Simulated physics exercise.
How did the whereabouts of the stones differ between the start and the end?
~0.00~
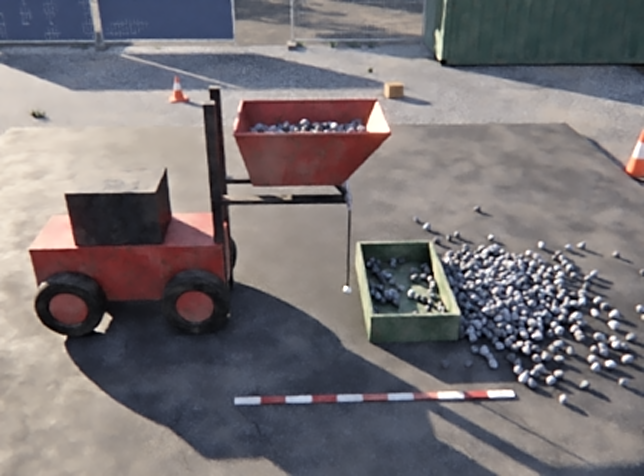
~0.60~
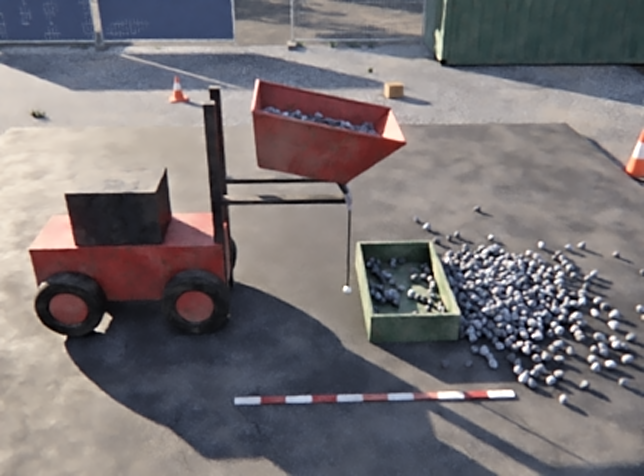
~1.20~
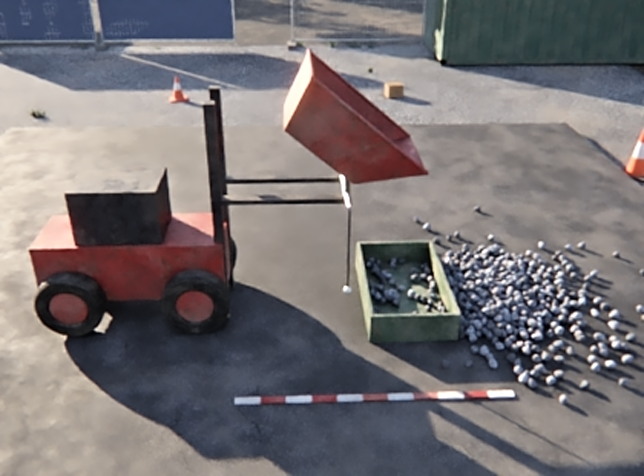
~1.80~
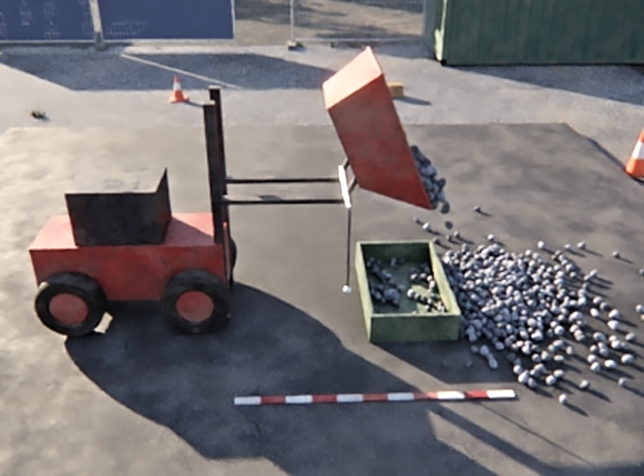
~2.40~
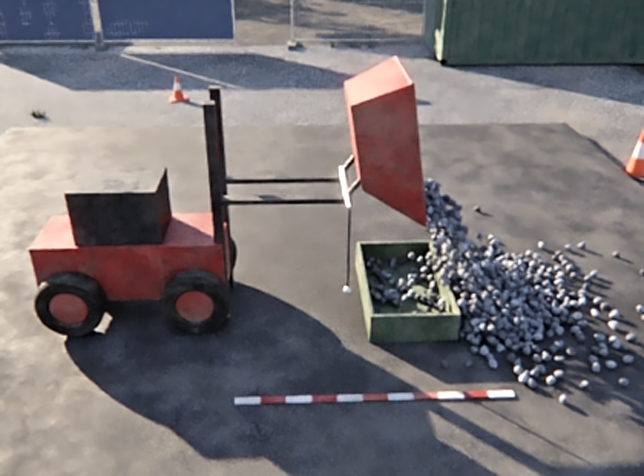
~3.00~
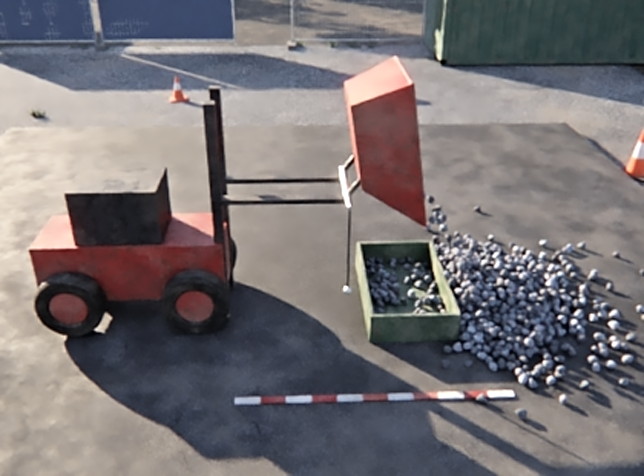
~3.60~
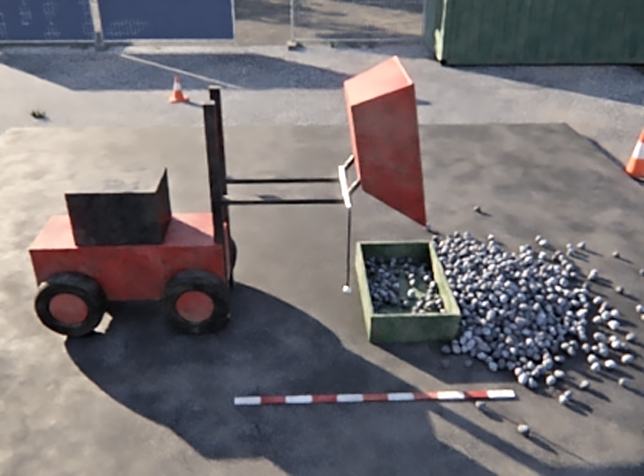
At the start, many stones sat up in the raised red skip, with others in the green bin and heaped to its right. By the end, the skip's stones had come down to the right, mostly onto that heap, which looked fuller.
On a paved yard, a red forklift tipped its raised skip of grey stones to the right, towards a small green bin. The stones poured out, mostly onto the heap beside the bin, and the skip stayed steeply tilted and looked emptied.
